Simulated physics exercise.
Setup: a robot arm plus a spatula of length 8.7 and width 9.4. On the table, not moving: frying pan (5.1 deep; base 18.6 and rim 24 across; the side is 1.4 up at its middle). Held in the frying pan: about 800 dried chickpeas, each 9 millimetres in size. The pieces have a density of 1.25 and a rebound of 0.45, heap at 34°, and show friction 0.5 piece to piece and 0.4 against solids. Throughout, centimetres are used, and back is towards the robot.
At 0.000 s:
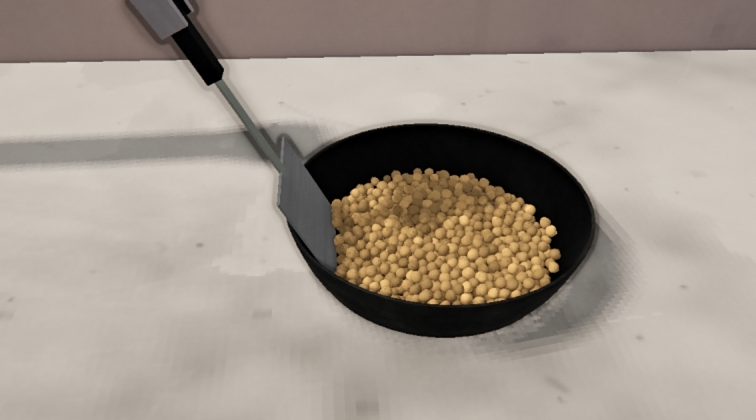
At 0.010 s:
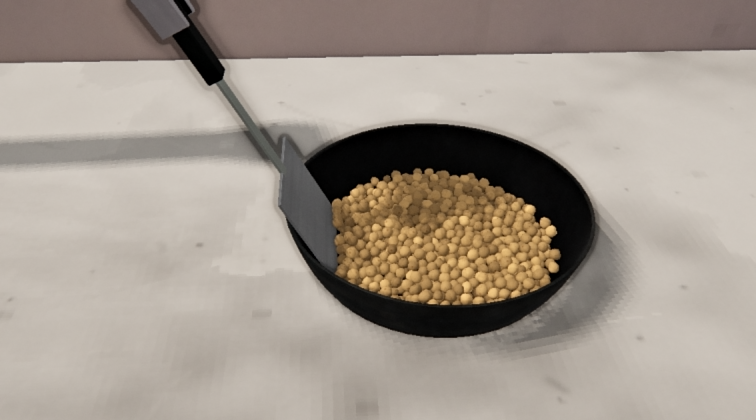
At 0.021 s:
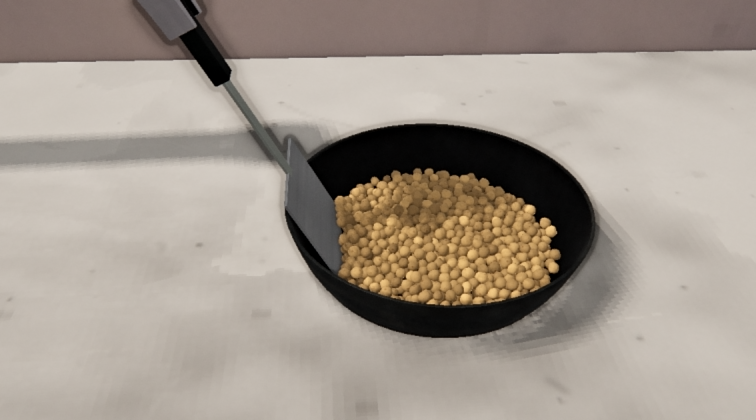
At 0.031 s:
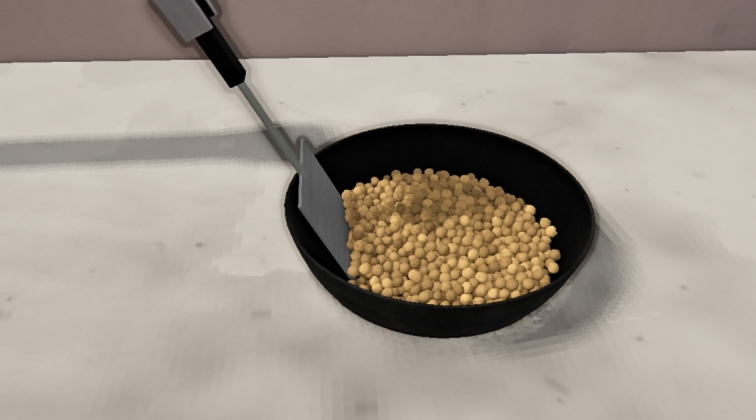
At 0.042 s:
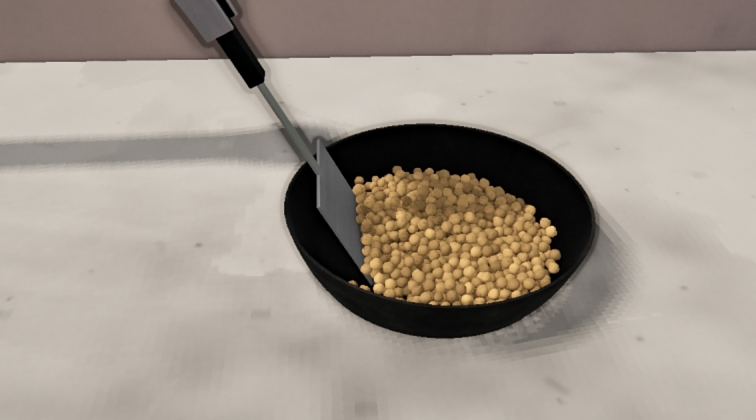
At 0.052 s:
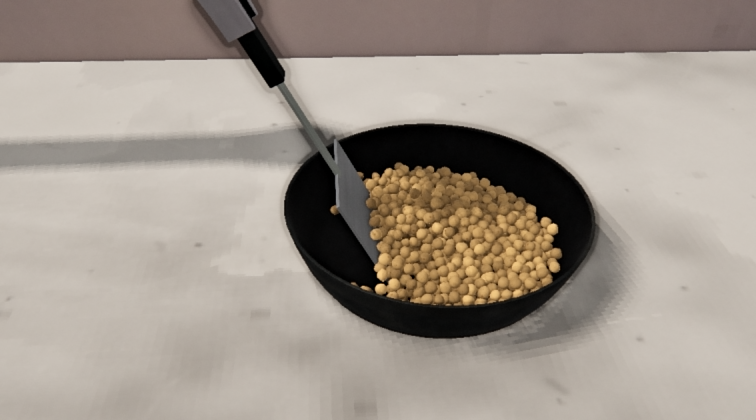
A pale, faintly mottled tabletop with a dusky pink wall behind it is seen from above at an angle, and the view stays fixed. A black frying pan near the centre holds a heap of tan chickpeas, with a grey spatula with a black-and-grey handle tilted at its left side. The spatula, barely moving initially, slides rightward inside the pan, pushing the chickpeas' left edge and exposing dark pan behind it.
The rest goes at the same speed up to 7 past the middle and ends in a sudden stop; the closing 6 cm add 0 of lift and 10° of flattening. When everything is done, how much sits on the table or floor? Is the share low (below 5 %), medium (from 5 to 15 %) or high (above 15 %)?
The share is medium, from 5 to 15 %.
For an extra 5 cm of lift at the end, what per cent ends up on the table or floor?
Roughly 20 percent of it.
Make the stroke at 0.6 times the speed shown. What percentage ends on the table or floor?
5 %.
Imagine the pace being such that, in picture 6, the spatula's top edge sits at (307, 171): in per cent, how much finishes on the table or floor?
Near 0 in a hundred.
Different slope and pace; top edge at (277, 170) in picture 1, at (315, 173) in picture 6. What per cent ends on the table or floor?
Near 5 in a hundred.
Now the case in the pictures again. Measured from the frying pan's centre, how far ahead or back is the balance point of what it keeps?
Roughly 5.0 centimetres ahead.
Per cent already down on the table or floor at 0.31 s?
It comes to some 8 in a hundred.
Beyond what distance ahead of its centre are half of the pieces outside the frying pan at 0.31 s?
Around 16 centimetres ahead.
By 0.08 s, sloping 63°, highest piece 7 above the table; 804 in the frying pan.
By 0.10 s, sloping 60°, highest piece 8 above the table; 804 in the frying pan.
By 0.31 s, sloping 53°, highest piece 6 above the table; 720 in the frying pan, 70 on the table or floor, 14 on the blade or in flight.
By 1.36 s, sloping 53°, highest piece 6 above the table; 720 in the frying pan, 84 on the table or floor.
Final count, 720 in the frying pan, 84 on the table or floor. That is 10 % on the table or floor.
